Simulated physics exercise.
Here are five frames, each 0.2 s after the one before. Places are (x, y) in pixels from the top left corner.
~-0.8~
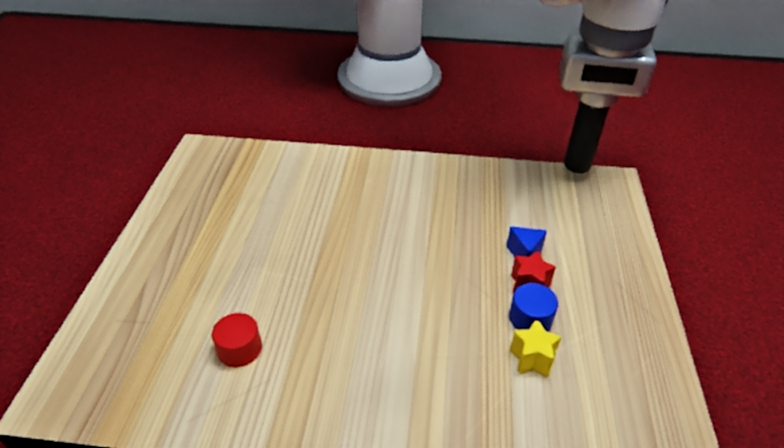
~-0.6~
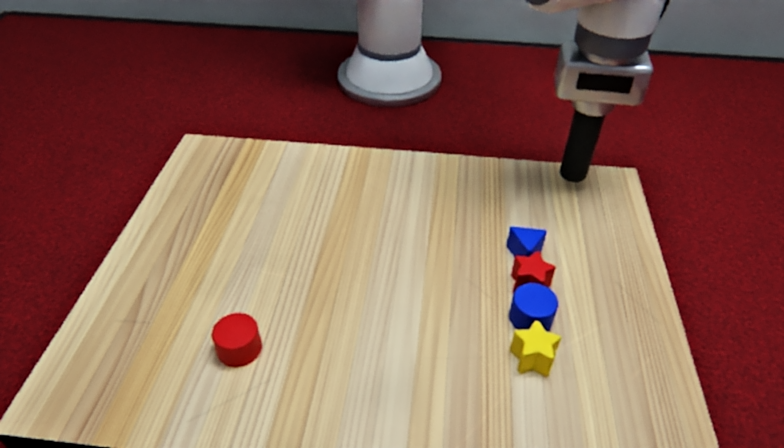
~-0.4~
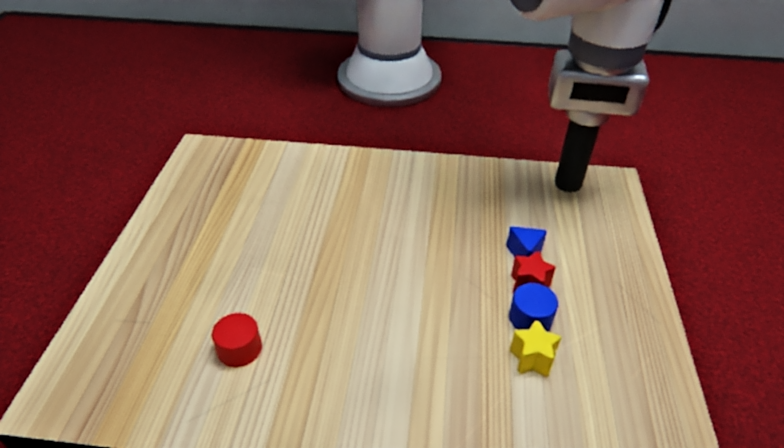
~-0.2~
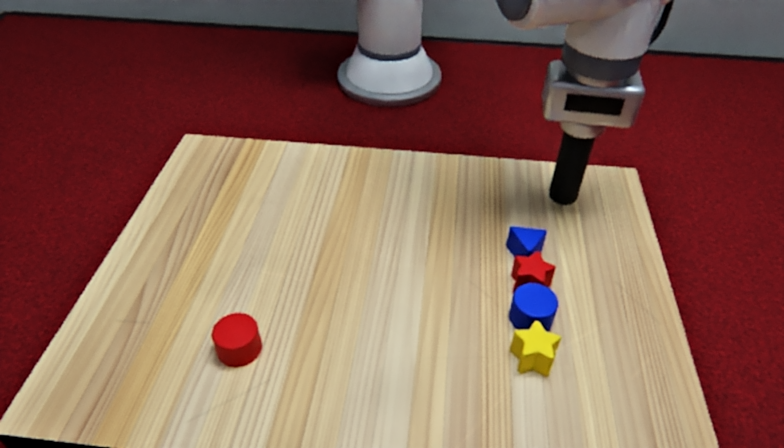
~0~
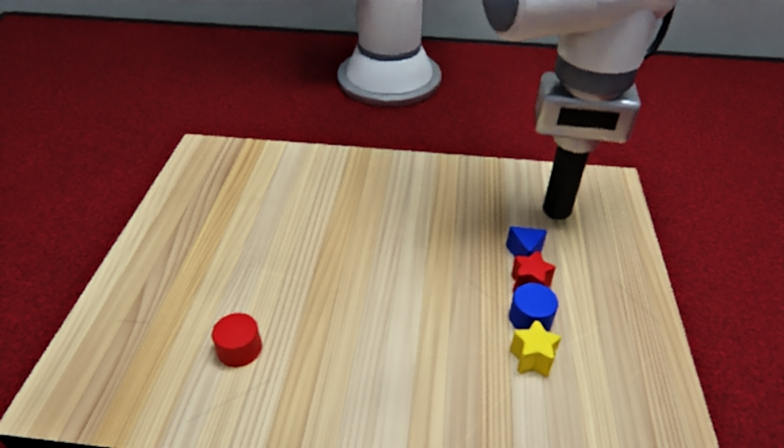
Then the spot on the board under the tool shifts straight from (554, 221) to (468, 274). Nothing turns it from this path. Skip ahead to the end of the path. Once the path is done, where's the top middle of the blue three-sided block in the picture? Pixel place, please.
By then it is at (483, 275).
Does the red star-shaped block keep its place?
No
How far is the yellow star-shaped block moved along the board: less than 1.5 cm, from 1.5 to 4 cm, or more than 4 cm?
Under 1.5 cm.
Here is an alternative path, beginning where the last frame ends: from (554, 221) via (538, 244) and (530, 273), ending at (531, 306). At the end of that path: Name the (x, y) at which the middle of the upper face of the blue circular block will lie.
It comes to (545, 352).
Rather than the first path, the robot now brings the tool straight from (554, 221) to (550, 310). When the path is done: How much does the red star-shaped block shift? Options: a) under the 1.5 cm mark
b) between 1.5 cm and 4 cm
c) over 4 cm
Option b.
The first path, step by step. One third of the way, tool at (530, 228); blue three-sided block at (527, 237).
Two thirds of the way, tool at (501, 246); blue three-sided block at (499, 257); red star-shaped block at (524, 275), turned 40° anticlockwise; blue circular block at (539, 306); yellow star-shaped block at (540, 344).
At the end, tool at (470, 264); blue three-sided block at (483, 275), turned 40° anticlockwise; red star-shaped block at (524, 275), turned 40° anticlockwise; blue circular block at (539, 306); yellow star-shaped block at (540, 343).
